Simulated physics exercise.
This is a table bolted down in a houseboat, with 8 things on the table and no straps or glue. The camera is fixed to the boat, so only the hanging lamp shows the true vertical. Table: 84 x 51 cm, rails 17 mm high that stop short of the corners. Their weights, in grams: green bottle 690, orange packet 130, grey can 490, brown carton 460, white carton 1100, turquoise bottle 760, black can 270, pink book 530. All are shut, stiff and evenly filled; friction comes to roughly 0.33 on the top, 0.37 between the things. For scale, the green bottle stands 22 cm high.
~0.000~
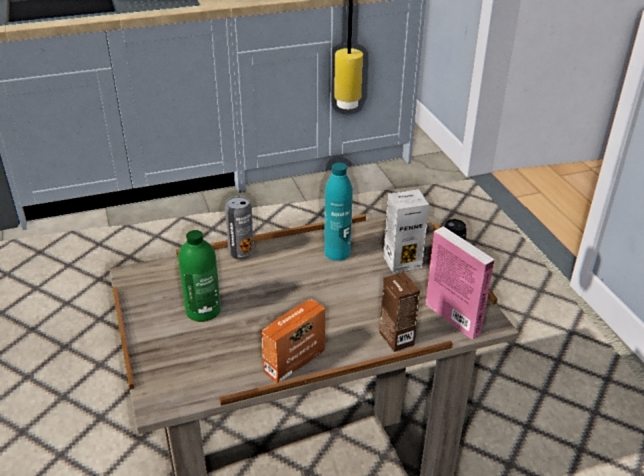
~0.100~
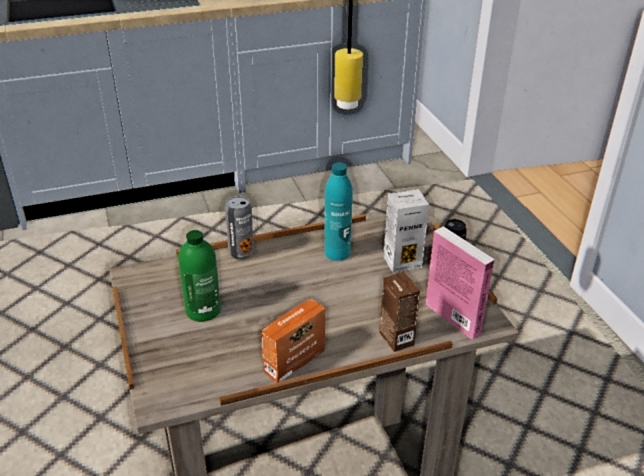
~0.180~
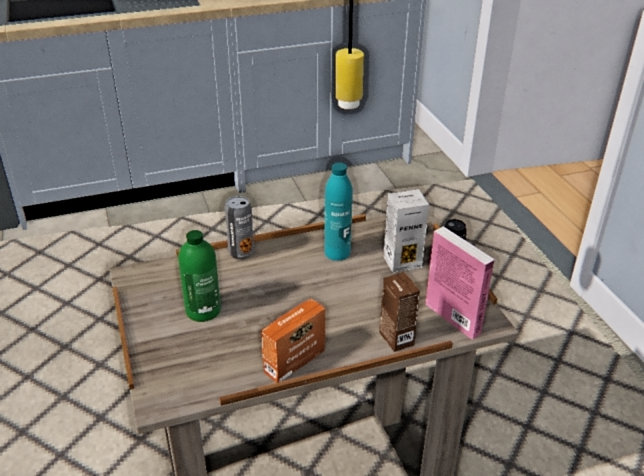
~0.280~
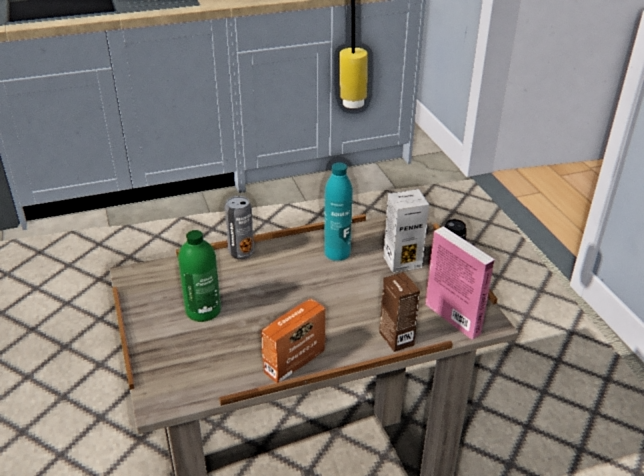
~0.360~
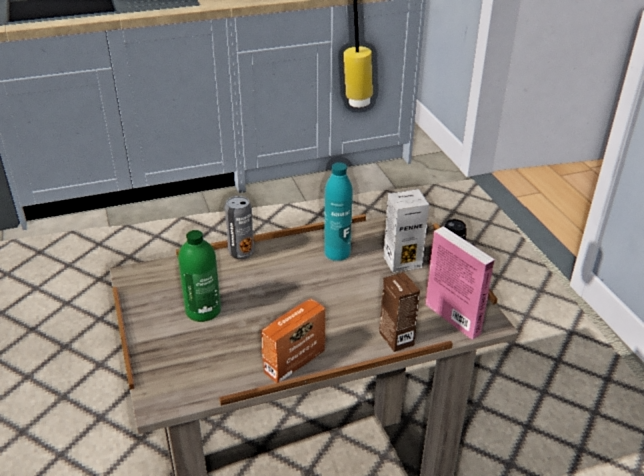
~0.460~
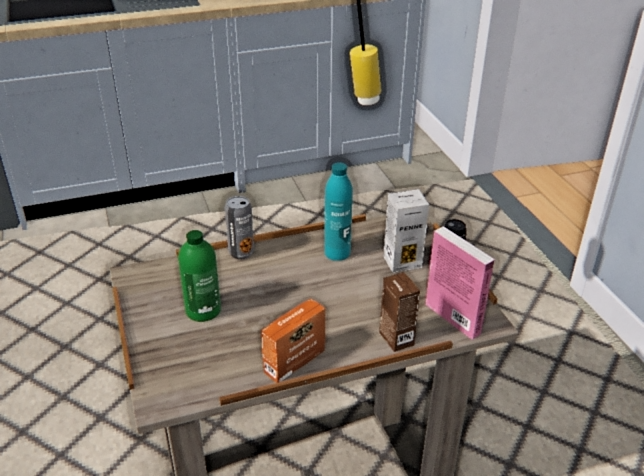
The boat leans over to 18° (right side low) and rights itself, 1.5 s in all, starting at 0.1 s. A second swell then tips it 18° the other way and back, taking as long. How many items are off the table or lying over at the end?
The count is exactly two.
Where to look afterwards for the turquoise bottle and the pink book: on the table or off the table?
The turquoise bottle is still on the table; the pink book finishes off the table.
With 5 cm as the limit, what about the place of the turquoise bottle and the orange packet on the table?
The turquoise bottle leaves its spot; the orange packet keeps its place.
After 1.06 s, boat heeled 15°, right side down; pink book now off the table; turquoise bottle 13° off its base.
After 1.36 s, boat heeled 4°, right side down; turquoise bottle on its side.
In the end (3.6 s), off the table, pink book; toppled on the table, turquoise bottle; the other 6 under 5 cm from the start. In the last view, green bottle near (199, 274), orange packet near (294, 341).
